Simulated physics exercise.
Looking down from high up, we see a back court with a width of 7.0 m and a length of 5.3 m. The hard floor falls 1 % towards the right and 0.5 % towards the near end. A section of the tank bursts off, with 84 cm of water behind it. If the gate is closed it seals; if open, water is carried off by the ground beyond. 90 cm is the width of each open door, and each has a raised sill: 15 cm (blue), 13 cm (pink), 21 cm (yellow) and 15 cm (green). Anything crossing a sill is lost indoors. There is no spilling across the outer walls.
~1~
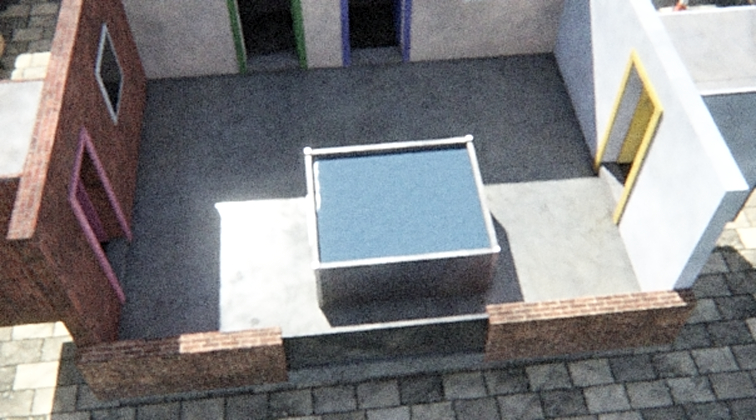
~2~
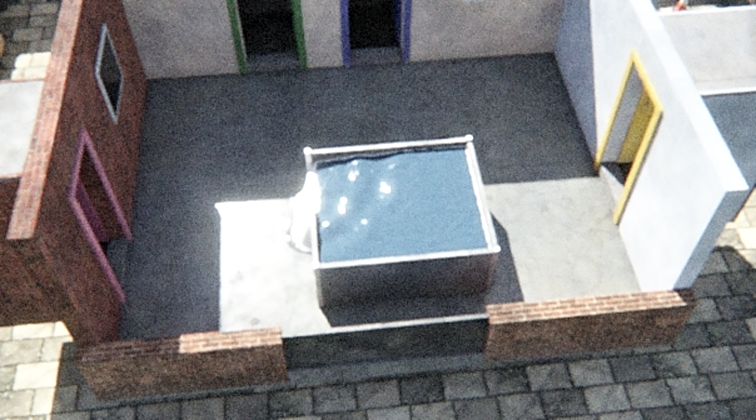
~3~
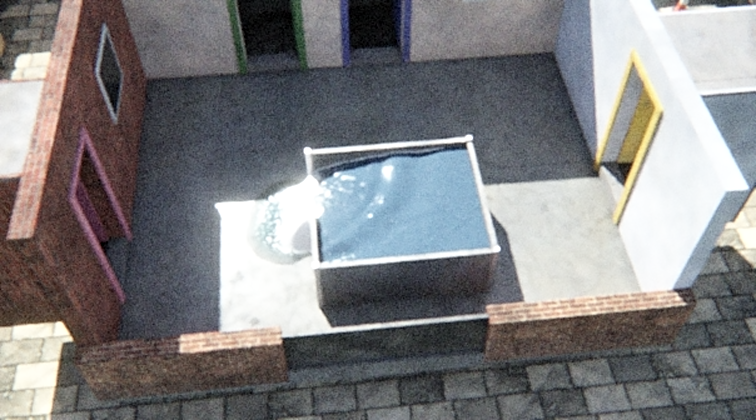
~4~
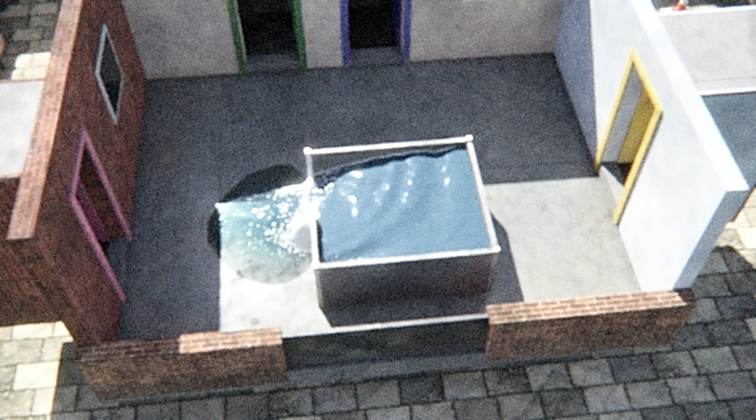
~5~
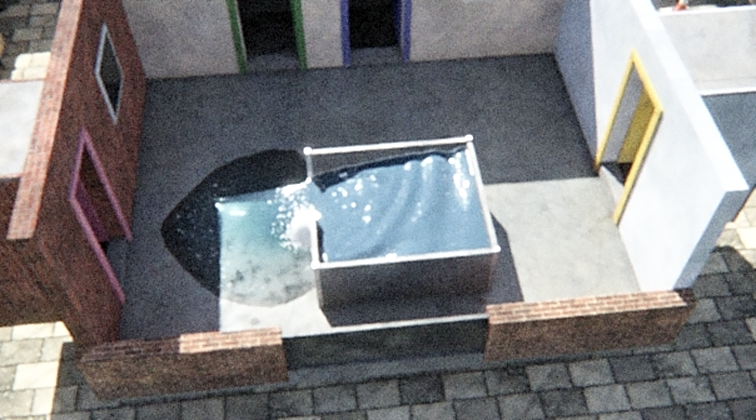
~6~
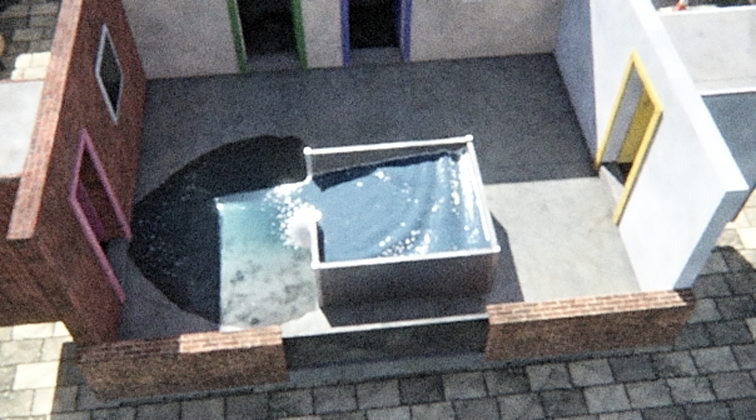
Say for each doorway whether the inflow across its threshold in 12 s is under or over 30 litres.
At the blue door it looks set to land under the limit, at the pink door it looks set to land over the limit, at the yellow door it looks set to land under the limit, at the green door it looks set to land under the limit.
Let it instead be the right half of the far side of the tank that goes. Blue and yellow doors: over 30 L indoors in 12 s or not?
So blue ends up past the limit and yellow ends up short of it.
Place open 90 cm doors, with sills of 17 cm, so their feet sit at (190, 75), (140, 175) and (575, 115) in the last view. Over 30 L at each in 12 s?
In that order: Above, past it, not over.
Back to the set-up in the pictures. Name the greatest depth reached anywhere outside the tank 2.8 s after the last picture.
Around 29 centimetres.
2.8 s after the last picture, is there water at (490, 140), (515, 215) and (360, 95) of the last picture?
Status of the three spots: Free of it, free of it, inundated.
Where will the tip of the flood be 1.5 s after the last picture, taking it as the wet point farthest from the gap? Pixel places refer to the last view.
I'd put it near pixel (147, 84) of the last picture.
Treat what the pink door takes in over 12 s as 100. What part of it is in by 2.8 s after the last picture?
About 80%.
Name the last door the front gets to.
That would be the yellow door, last of all.
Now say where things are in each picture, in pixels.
The first frame shows still water, 84 cm deep, in the tank at (397, 202).
In the second frame, water pours out at (315, 205) and has run 0.6 m, to (307, 191); typically 10 cm deep outside, 84 cm at the tank's back.
In the third frame, the front is at (254, 242), 0.9 m from the gap at (315, 208); 1.0 m2 of floor is under water; 84 cm left at the back of the tank.
In the fourth frame, the front is at (212, 228), 1.5 m from the gap at (315, 210); 2.1 m2 of floor is under water; 84 cm left at the back of the tank.
In the fifth frame, the front is at (170, 221), 2.1 m from the gap at (315, 209); 4.0 m2 of floor is under water; 83 cm left at the back of the tank.
In the sixth frame, water pours out at (315, 209) and has run 2.7 m, to (133, 215); typically 5 cm deep outside, 75 cm at the tank's back.
Then, 0.7 s after the last picture water covers 30 % of the floor and is deepest (47 cm) near (308, 217); blue door not reached, pink door 29 cm at the sill, 38 L in, yellow door not reached, green door not reached.
Then, 1.5 s after the last picture water covers 35 % of the floor and is deepest (45 cm) near (147, 91); blue door not reached, pink door 32 cm at the sill, 126 L in, yellow door not reached, green door 2 cm at the sill, 0 L in.
Then, 2.8 s after the last picture water covers 55 % of the floor and is deepest (29 cm) near (116, 370); blue door 4 cm at the sill, 0 L in, pink door 23 cm at the sill, 211 L in, yellow door not reached, green door 10 cm at the sill, 0 L in.
Then, 6.3 s after the last picture water covers 95 % of the floor and is deepest (16 cm) near (633, 322); blue door 5 cm at the sill, 0 L in, pink door 14 cm at the sill, 260 L in, yellow door 13 cm at the sill, 0 L in, green door 10 cm at the sill, 0 L in.
Then, 11.3 s after the last picture water covers 100 % of the floor and is deepest (22 cm) near (646, 321); blue door 4 cm at the sill, 0 L in, pink door 7 cm at the sill, 262 L in, yellow door 16 cm at the sill, 0 L in, green door 7 cm at the sill, 0 L in.
